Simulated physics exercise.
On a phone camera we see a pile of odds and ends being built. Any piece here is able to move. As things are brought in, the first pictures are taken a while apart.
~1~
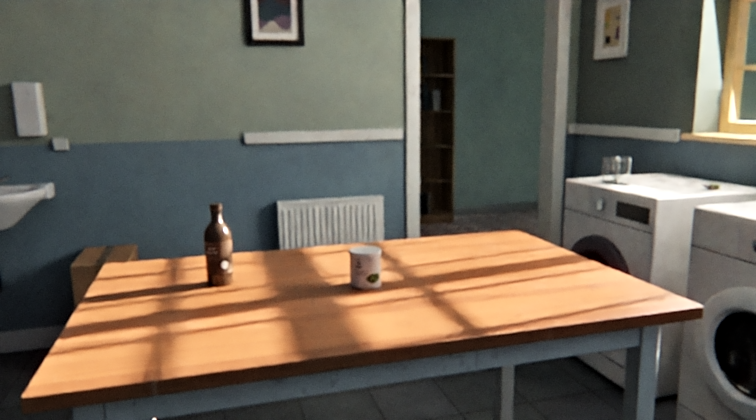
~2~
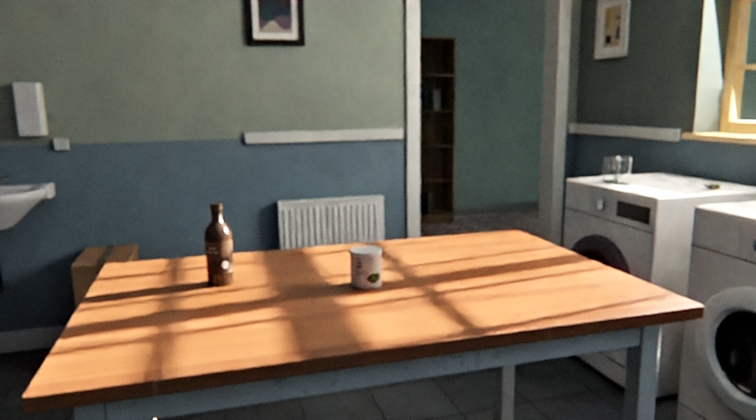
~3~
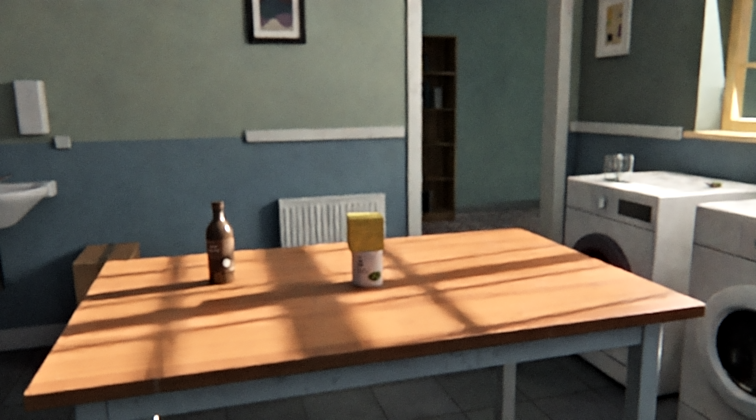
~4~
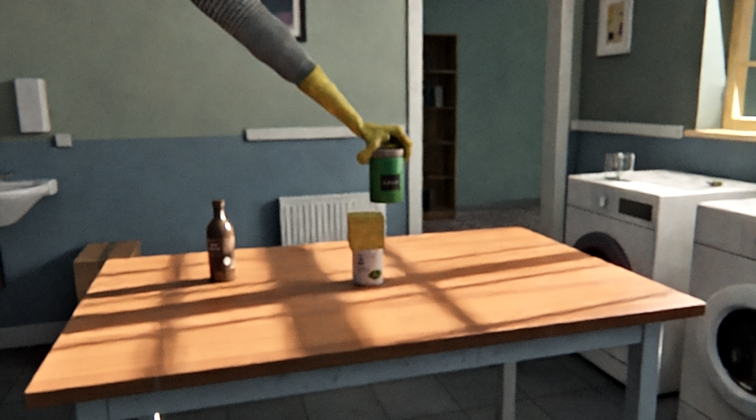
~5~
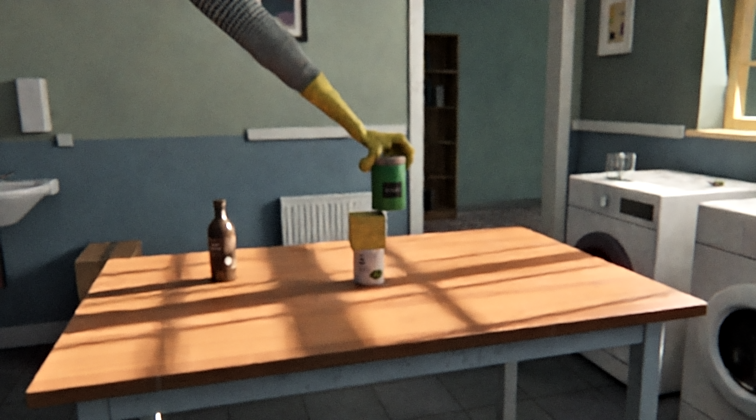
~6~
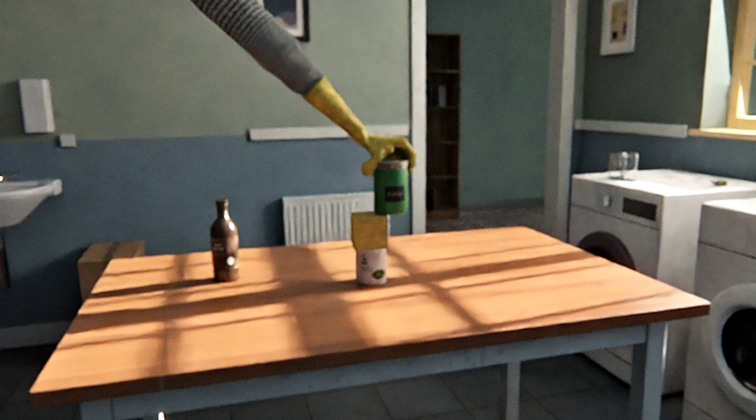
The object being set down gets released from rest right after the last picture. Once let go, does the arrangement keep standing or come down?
The pile cannot bear the load.
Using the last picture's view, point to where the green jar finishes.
The object ends up somewhere around (427, 263).
Then, 0.40 s on from there, green jar now fallen.
Then, 0.60 s on from there, nothing new.
In the end, fallen, green jar; the other 3 unmoved. At the end, from the last picture's camera, green jar near (427, 263). The pile loses its balance.
